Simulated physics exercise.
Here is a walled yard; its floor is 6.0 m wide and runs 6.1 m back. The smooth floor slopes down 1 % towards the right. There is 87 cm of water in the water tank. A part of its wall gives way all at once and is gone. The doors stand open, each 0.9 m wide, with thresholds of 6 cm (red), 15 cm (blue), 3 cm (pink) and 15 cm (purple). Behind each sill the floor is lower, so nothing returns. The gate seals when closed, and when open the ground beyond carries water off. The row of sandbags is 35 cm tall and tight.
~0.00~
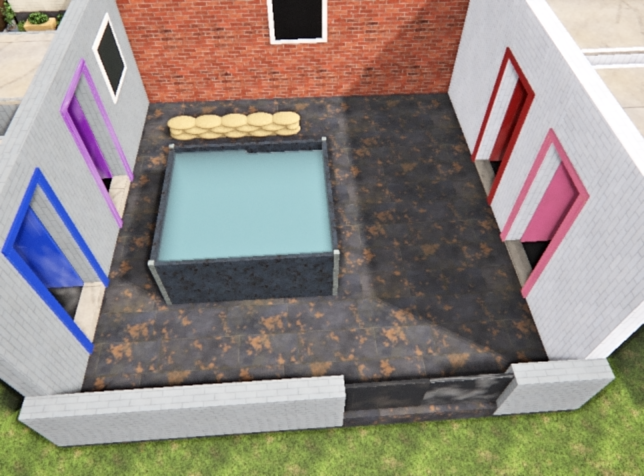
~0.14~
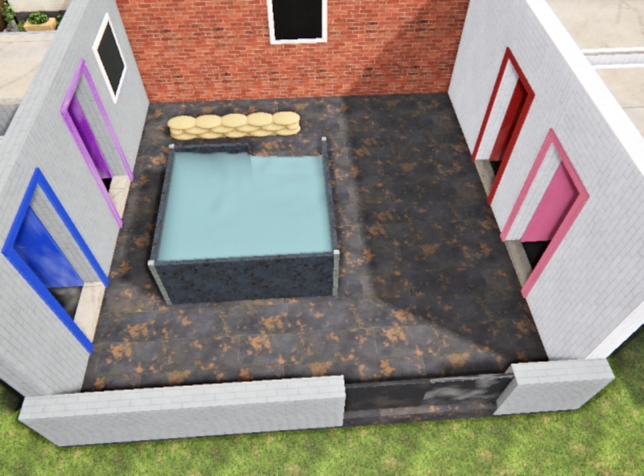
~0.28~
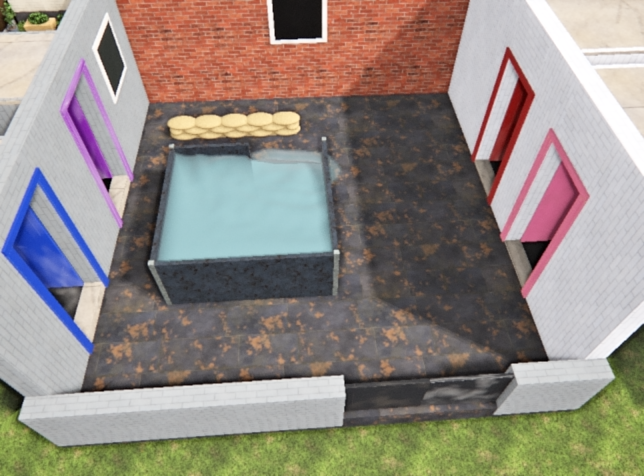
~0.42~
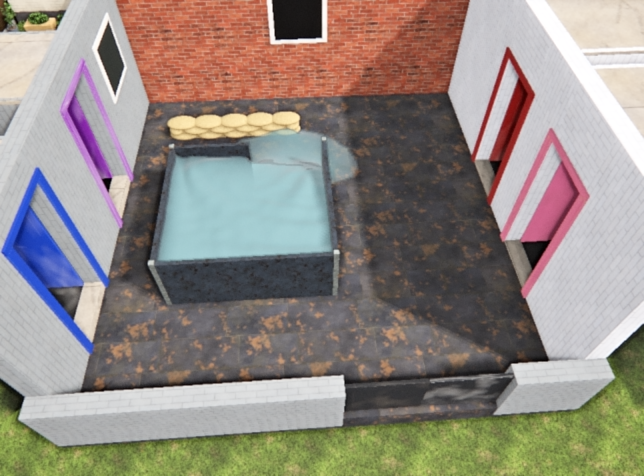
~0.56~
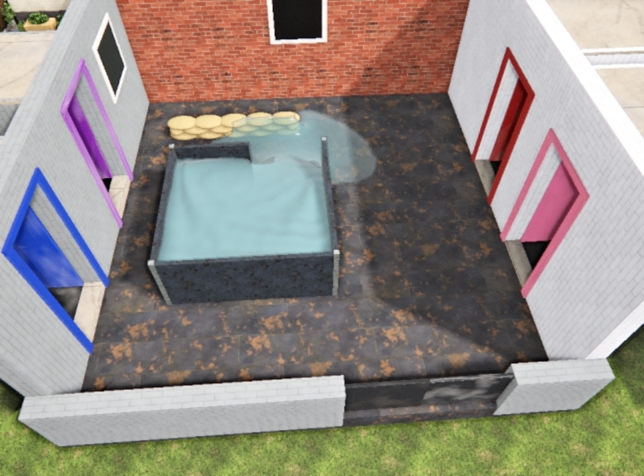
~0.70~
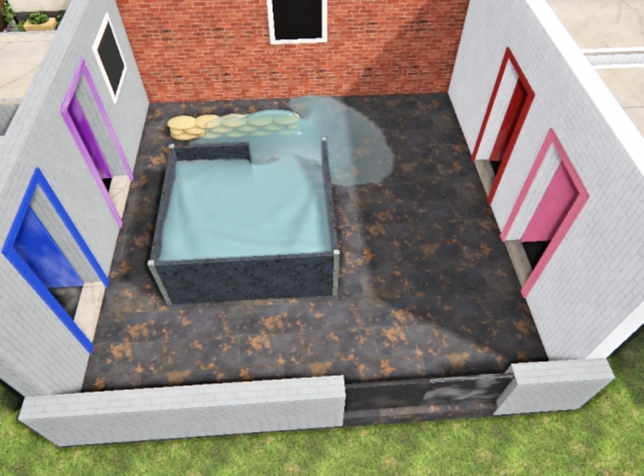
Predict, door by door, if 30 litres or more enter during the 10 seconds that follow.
The water let in: At the red door it goes over the limit; at the blue door it does not reach the limit; at the pink door it exceeds the limit; at the purple door it stays under the limit.
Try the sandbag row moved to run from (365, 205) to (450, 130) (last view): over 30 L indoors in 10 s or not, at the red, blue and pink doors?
Against that limit: Red not over, blue not over, pink over.
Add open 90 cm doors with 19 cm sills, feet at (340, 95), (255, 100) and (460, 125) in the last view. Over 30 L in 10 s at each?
In turn: Over, not over, over.
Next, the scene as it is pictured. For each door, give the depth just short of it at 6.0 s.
In cm: Red 11, blue 8, pink 5, purple 11.
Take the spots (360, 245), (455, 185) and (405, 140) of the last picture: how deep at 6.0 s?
About 4, 9 and 11 cm.
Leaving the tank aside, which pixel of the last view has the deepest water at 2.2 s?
Around (441, 97).
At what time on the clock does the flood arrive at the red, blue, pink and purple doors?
Red 2.2 s, blue 2.4 s, pink 2.8 s, purple 1.6 s.
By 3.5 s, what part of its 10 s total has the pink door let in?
Some 0 per cent by then.
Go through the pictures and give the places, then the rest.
The first picture shows the water tank at (248, 199) is whole and still, 87 cm deep.
In the second picture, water pours out on the water tank's far side and has run 0.7 m, to a hidden place; typically 10 cm deep outside, 87 cm at the water tank's back.
In the third picture, water pours out on the water tank's far side and has run 1.0 m, to a hidden place; typically 14 cm deep outside, 87 cm at the water tank's back.
In the fourth picture, water pours out on the water tank's far side and has run 1.4 m, to (247, 140); typically 12 cm deep outside, 86 cm at the water tank's back.
In the fifth picture, the front is at (311, 113), 2.0 m from the gap on the water tank's far side; 3.8 m2 of floor is under water; 80 cm left at the back of the water tank.
In the sixth picture, water pours out on the water tank's far side and has run 2.5 m, to (324, 97); typically 6 cm deep outside, 73 cm at the water tank's back.
After 1.4 s water covers 30 % of the floor and is deepest (60 cm) near (290, 139); red door not reached, blue door not reached, pink door not reached, purple door not reached.
After 2.2 s water covers 40 % of the floor and is deepest (60 cm) near (441, 97); red door 4 cm at the sill, 0 L in, blue door not reached, pink door not reached, purple door 17 cm at the sill, 0 L in.
After 3.5 s water covers 75 % of the floor and is deepest (37 cm) near (447, 114); red door 10 cm at the sill, 3 L in, blue door 3 cm at the sill, 0 L in, pink door 5 cm at the sill, 0 L in, purple door 16 cm at the sill, 9 L in.
After 6.0 s water covers 95 % of the floor and is deepest (22 cm) near (228, 406); red door 11 cm at the sill, 35 L in, blue door 8 cm at the sill, 0 L in, pink door 5 cm at the sill, 5 L in, purple door 11 cm at the sill, 13 L in.
After 10.0 s water covers 95 % of the floor and is deepest (20 cm) near (522, 321); red door 11 cm at the sill, 93 L in, blue door 14 cm at the sill, 3 L in, pink door 14 cm at the sill, 65 L in, purple door 7 cm at the sill, 13 L in.
